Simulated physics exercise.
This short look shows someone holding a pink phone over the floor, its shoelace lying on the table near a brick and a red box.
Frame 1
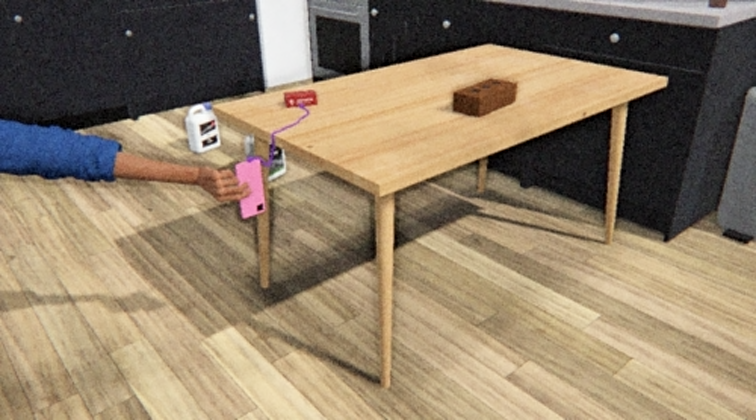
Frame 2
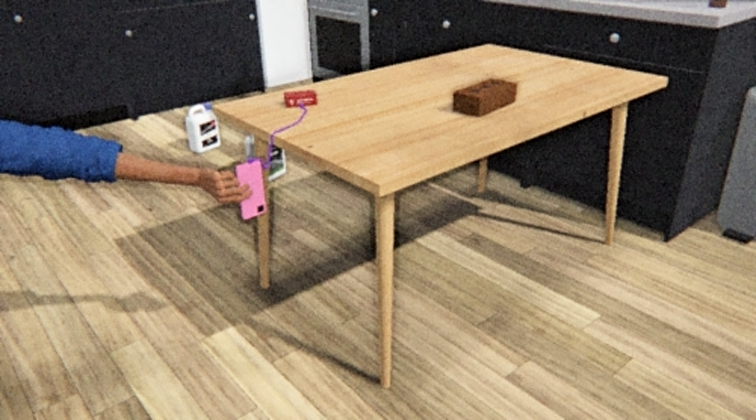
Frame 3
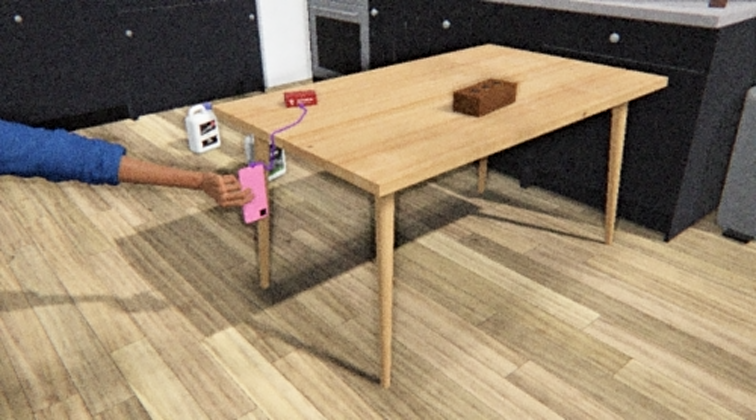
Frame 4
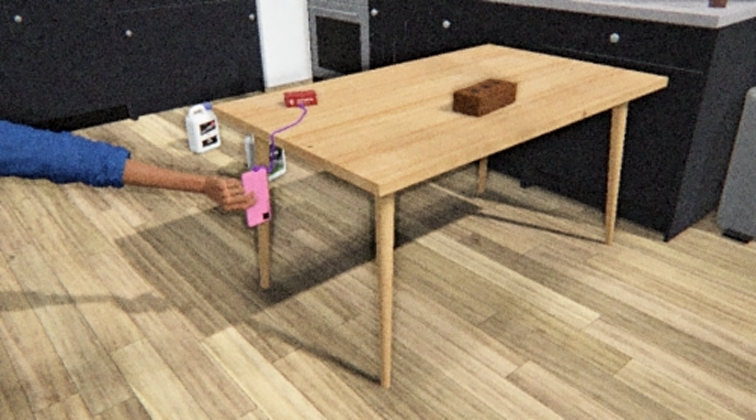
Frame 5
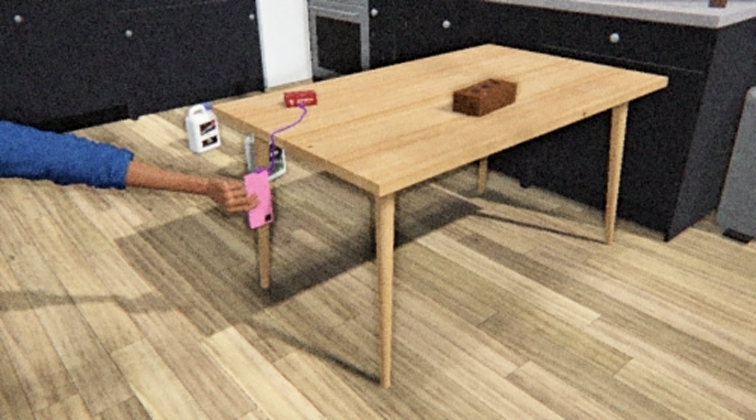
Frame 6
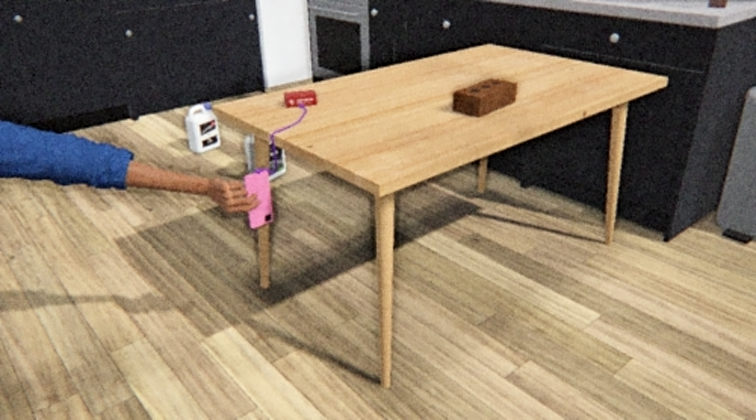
In a kitchen with a pale wooden table, a blue-sleeved arm reaches in from the left, holding a pink phone beside the near table edge. A purple cord hangs over that edge from a red box, with a brick farther right. The hand drifts slightly down and right, while the box and brick stay still.
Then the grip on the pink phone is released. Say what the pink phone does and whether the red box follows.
By the end the pink phone has gone all the way down, and the red box has been taken down too.
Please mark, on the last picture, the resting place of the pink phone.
Near (278, 310).
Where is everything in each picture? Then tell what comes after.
The first frame shows pink phone (251, 189); brick (486, 87); red box (300, 93).
The second frame shows pink phone (251, 190).
The third frame shows pink phone (254, 194).
The fourth frame shows pink phone (257, 197); shoelace through (302, 117) (285, 129).
The fifth frame shows pink phone (259, 199); shoelace through (302, 117) (285, 129).
The sixth frame shows pink phone (259, 199); brick (486, 87); red box (300, 93); shoelace tied to the box, with little slack.
Then, 0.38 s later than the last view, phone above the floor near (276, 294); brick as before; box tugged along near (262, 116).
Then, 0.70 s later than the last view, phone on the floor near (284, 302); brick as before; box down on the floor.
Finally, phone on the floor near (278, 310); brick as before; box down on the floor. The pink phone reaches the floor and the red box gets pulled over the edge.
